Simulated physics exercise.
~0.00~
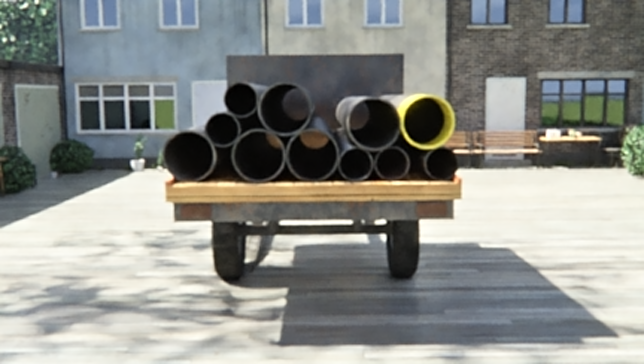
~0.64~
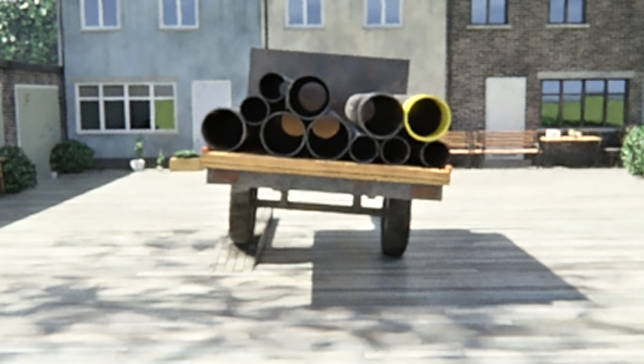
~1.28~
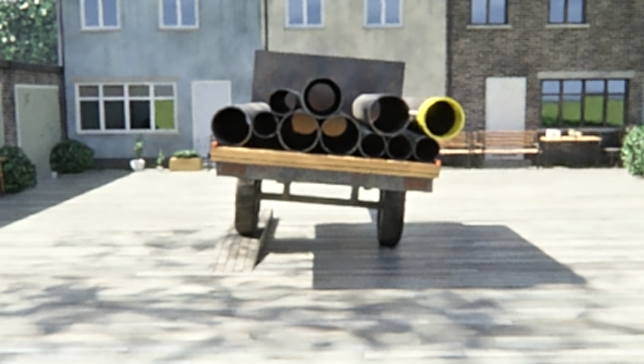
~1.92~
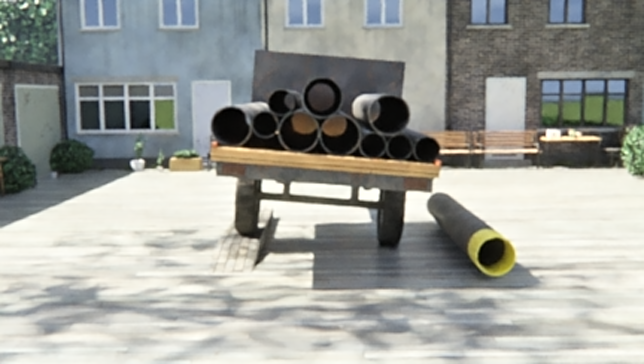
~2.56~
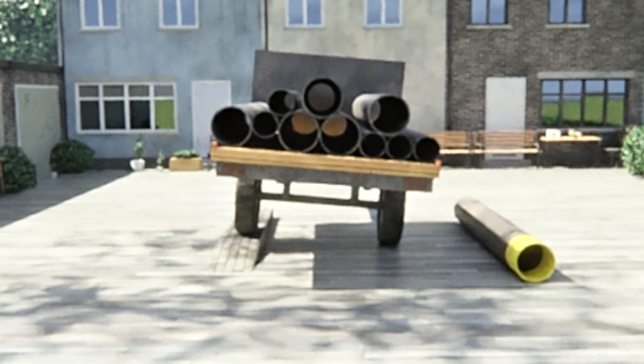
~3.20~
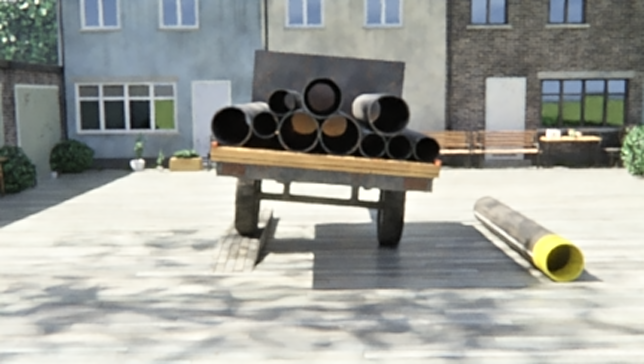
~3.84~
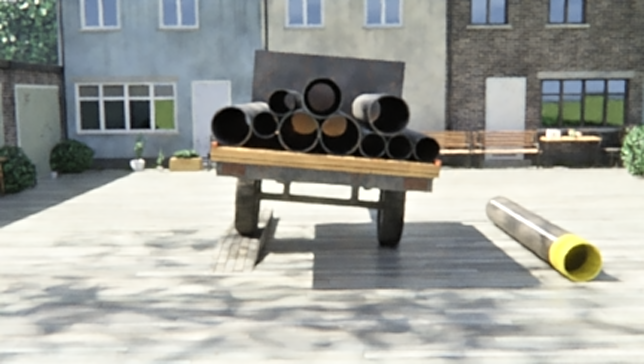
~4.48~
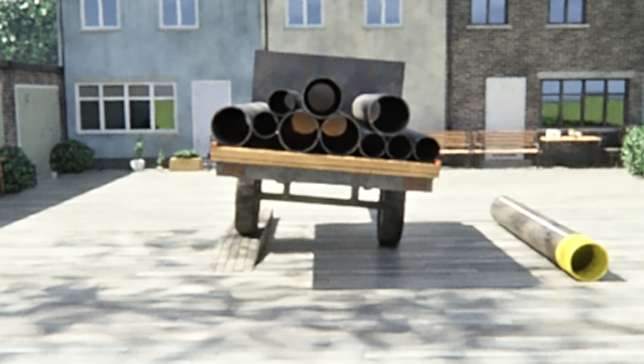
In a sunlit paved yard before a row of grey and brick houses, a flatbed trailer is seen from behind, stacked with hollow dark pipes, their open ends facing us. One pipe with a yellow rim lies on top at the right. The trailer moves slightly away and tilts, its left side rising, then stops with the deck leaning right. The yellow-rimmed pipe rolls to the right edge and drops off to the ground. It rolls farther right, slowing until it barely moves, while the other pipes stay on the leaning deck.
